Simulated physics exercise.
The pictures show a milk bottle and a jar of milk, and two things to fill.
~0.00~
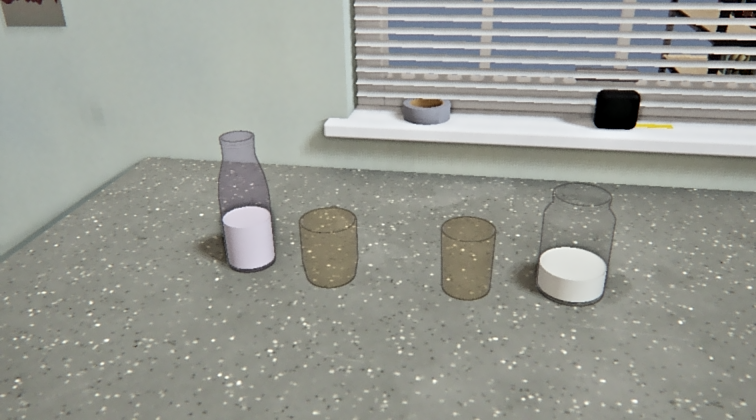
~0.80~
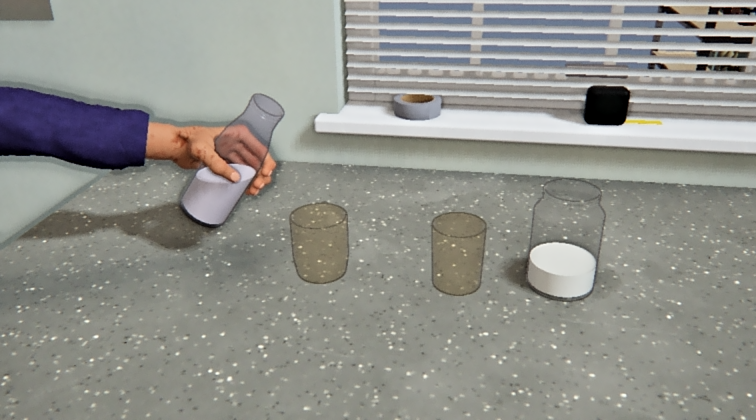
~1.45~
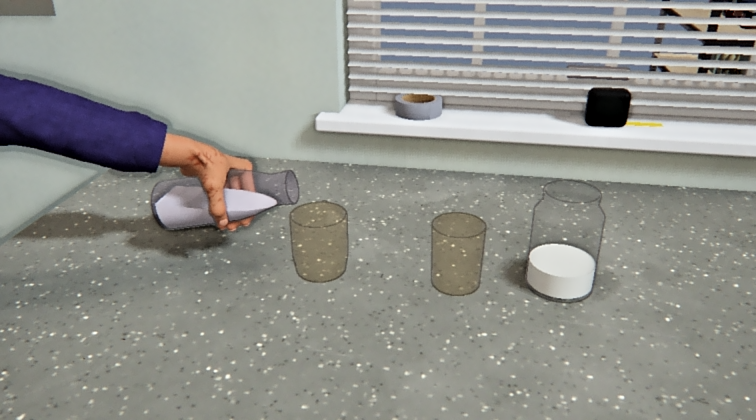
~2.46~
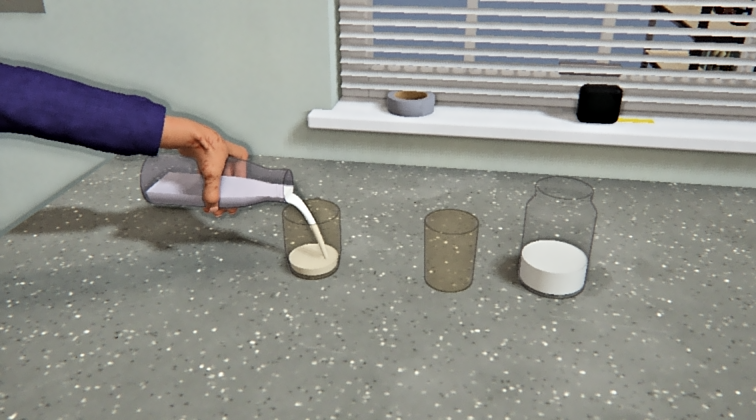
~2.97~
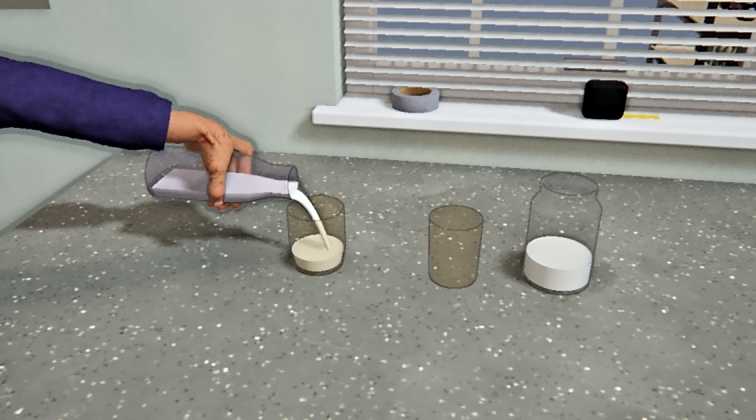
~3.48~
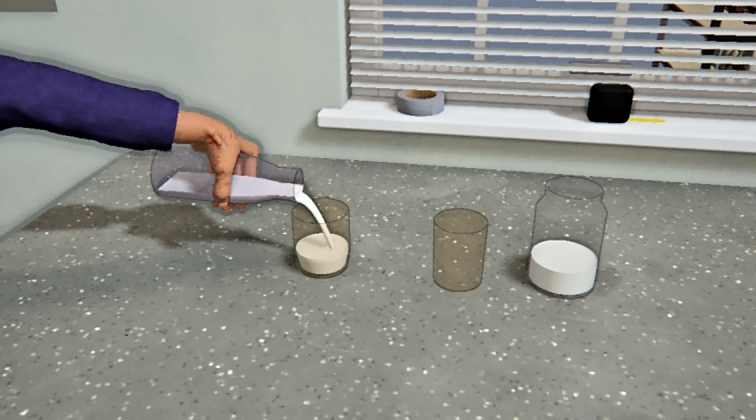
A hand in a purple sleeve picked up the milk bottle on the left, tilted it over the nearer glass, and poured milk into it, while the other glass and the jar of milk stayed still.
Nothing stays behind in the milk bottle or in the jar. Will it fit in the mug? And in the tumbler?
Left, the mug takes it all; right, the tumbler takes it all.
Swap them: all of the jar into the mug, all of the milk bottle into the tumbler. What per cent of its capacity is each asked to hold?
About 50 and 80 per cent.
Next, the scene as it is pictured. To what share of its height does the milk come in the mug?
Close to 70 %.
By 4.7 s, the mug is about half full.
By 6.7 s, the mug is about two thirds full.
By 13.9 s, the mug is about two thirds full; the tumbler is about two thirds full.
